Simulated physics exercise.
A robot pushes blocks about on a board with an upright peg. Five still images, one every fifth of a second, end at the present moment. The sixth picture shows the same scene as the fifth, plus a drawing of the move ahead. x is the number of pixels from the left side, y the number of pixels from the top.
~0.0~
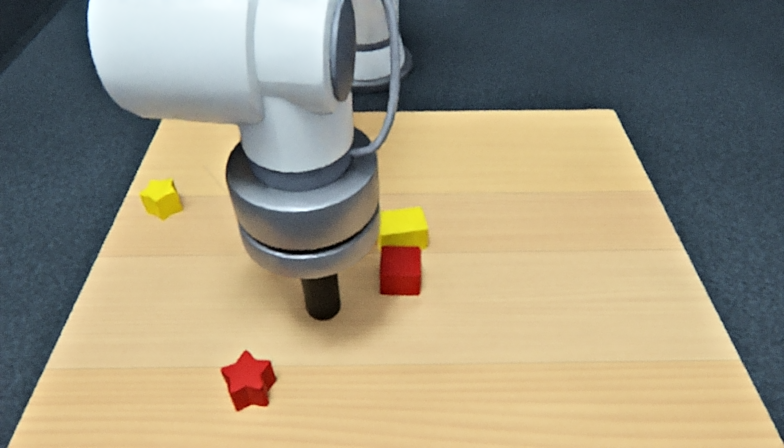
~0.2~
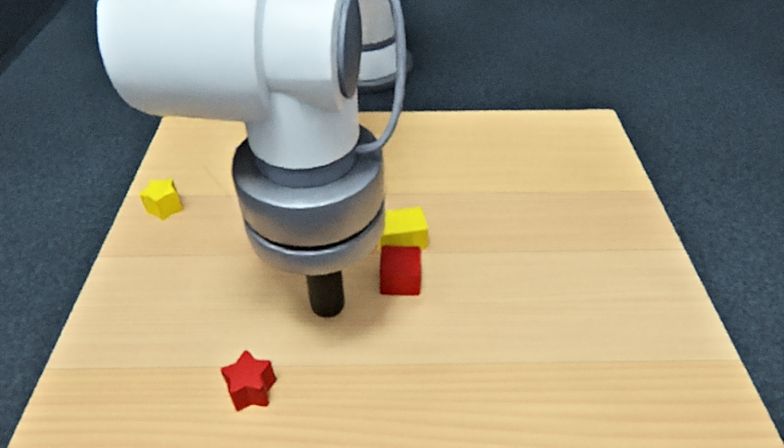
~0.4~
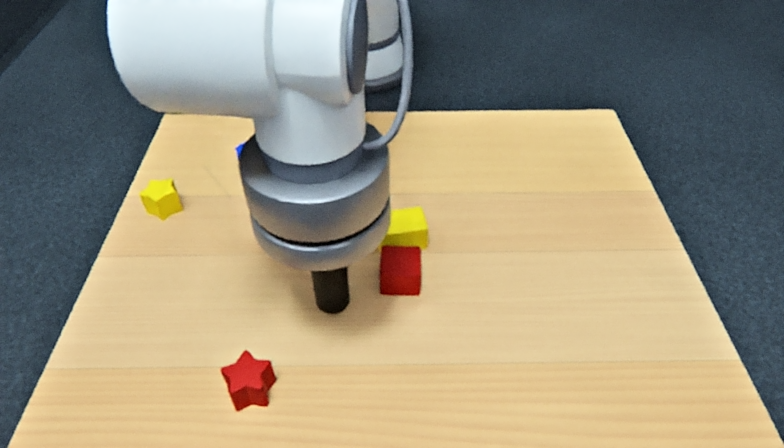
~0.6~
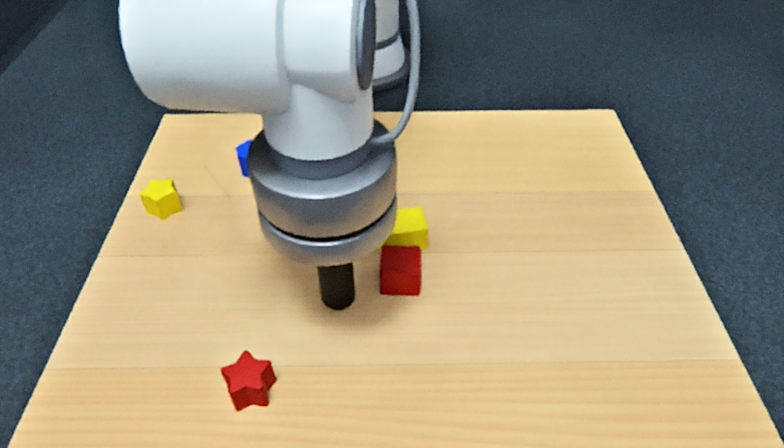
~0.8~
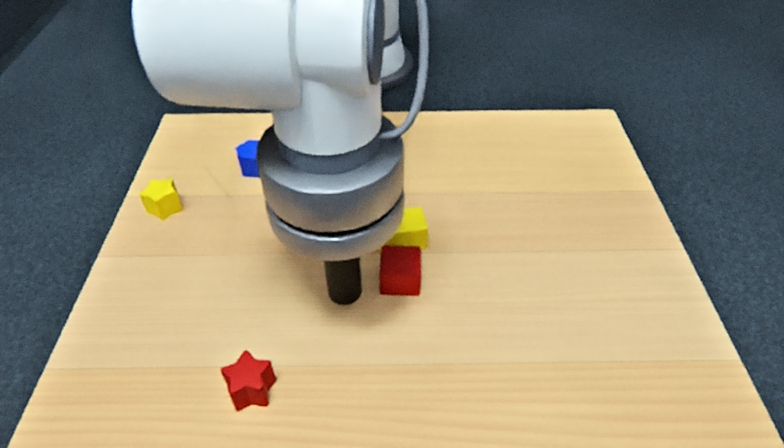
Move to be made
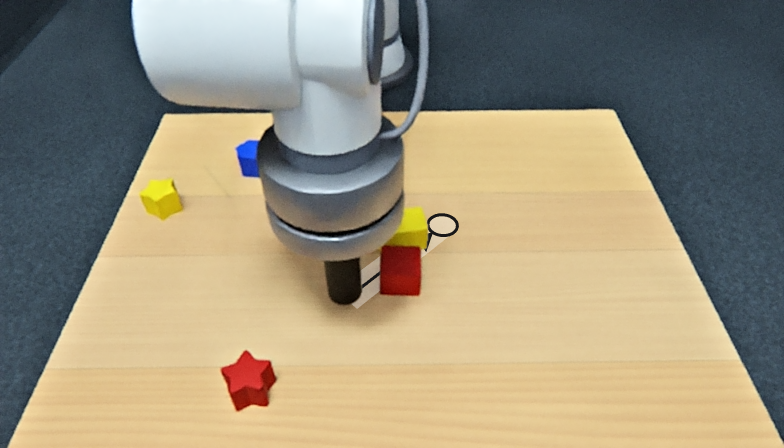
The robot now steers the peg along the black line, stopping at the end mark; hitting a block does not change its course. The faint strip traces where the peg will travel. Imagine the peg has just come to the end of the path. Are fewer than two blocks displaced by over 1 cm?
Final answer: No.
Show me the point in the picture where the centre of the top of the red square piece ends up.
In the picture, that point is around (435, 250).
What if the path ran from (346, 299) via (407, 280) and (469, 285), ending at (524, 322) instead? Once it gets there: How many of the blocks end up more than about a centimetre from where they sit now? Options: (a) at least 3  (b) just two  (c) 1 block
The correct letter is c.
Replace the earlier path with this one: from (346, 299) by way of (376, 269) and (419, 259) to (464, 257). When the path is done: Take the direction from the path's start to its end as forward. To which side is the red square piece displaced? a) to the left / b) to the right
b.
Drawn move, in a line from (346, 299) to (443, 225).
The first path, step by step. One third of the way, peg at (381, 265); red square piece at (419, 253), turned 20° clockwise.
Two thirds of the way, peg at (413, 240); red square piece at (435, 250), turned 40° clockwise; yellow oblong block at (412, 204).
At the end, peg at (443, 218); red square piece at (435, 250), turned 40° clockwise; yellow oblong block at (415, 193), turned 30° anticlockwise.
